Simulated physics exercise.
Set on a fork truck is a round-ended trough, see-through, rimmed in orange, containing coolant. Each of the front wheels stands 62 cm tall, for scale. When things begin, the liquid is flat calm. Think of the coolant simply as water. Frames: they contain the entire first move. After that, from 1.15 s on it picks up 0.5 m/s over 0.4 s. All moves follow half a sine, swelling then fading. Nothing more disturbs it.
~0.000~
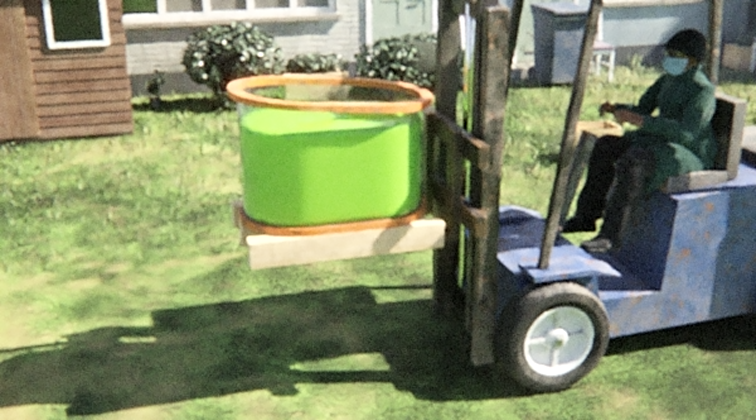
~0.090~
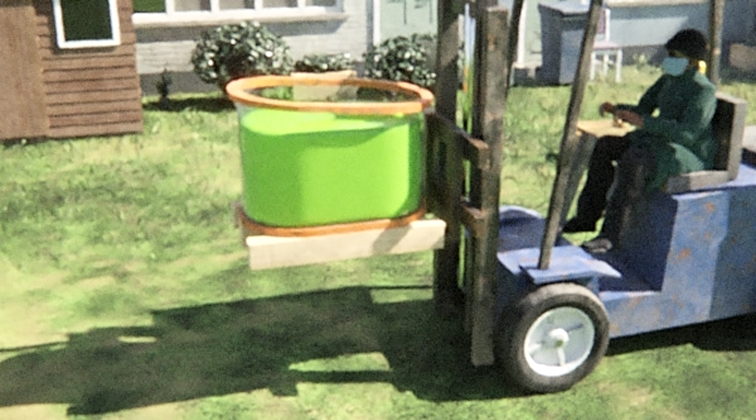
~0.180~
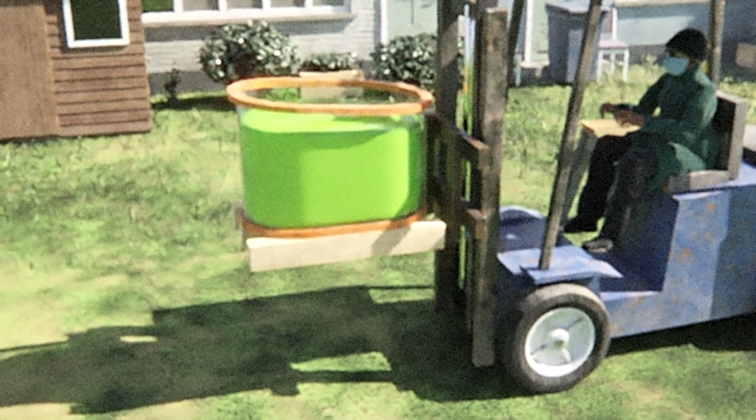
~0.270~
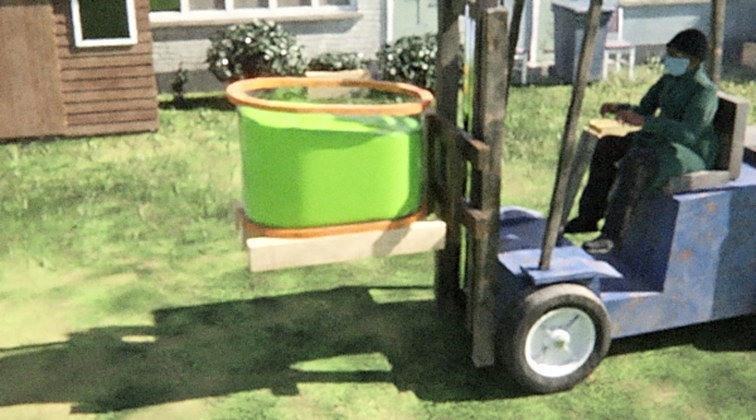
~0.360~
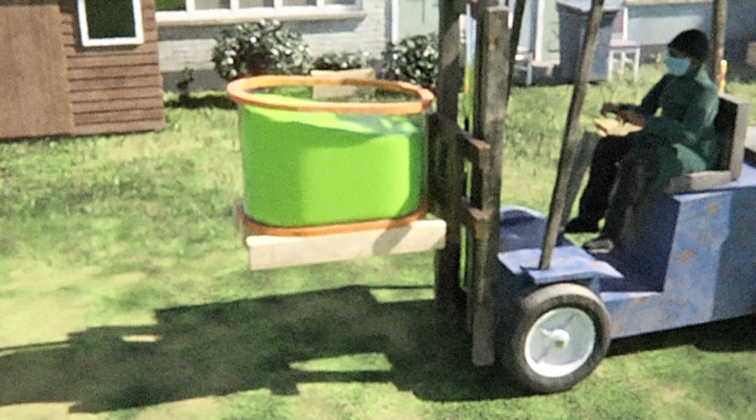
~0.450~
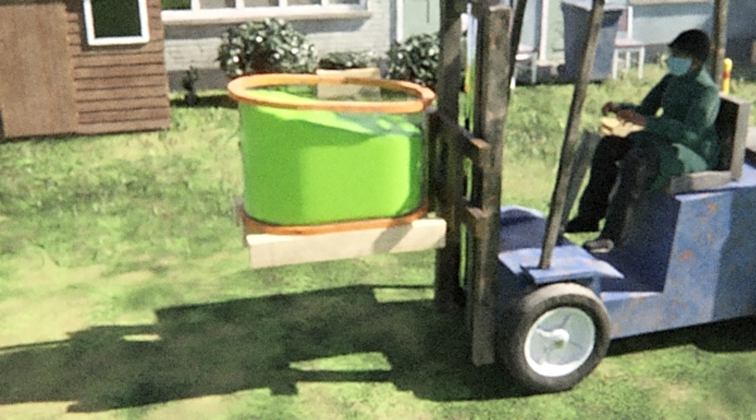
Masked driver in green easing a blue forklift leftward across grass, bright green liquid starting level, then climbing the trough's left end.
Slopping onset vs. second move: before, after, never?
Never.
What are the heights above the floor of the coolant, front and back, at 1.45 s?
I'd put it at about 50 cm in front and about 48 cm behind.
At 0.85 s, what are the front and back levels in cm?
Close to 44 cm at the front end and 56 cm at the back end.
After 0.85 s front 43 cm, middle 48 cm, back 56 cm above the floor; no loss so far.
After 1.45 s front 49 cm, middle 49 cm, back 48 cm above the floor; no loss so far.
After 2.05 s front 49 cm, middle 50 cm, back 48 cm above the floor; no loss so far.
After 4.53 s there is no loss.
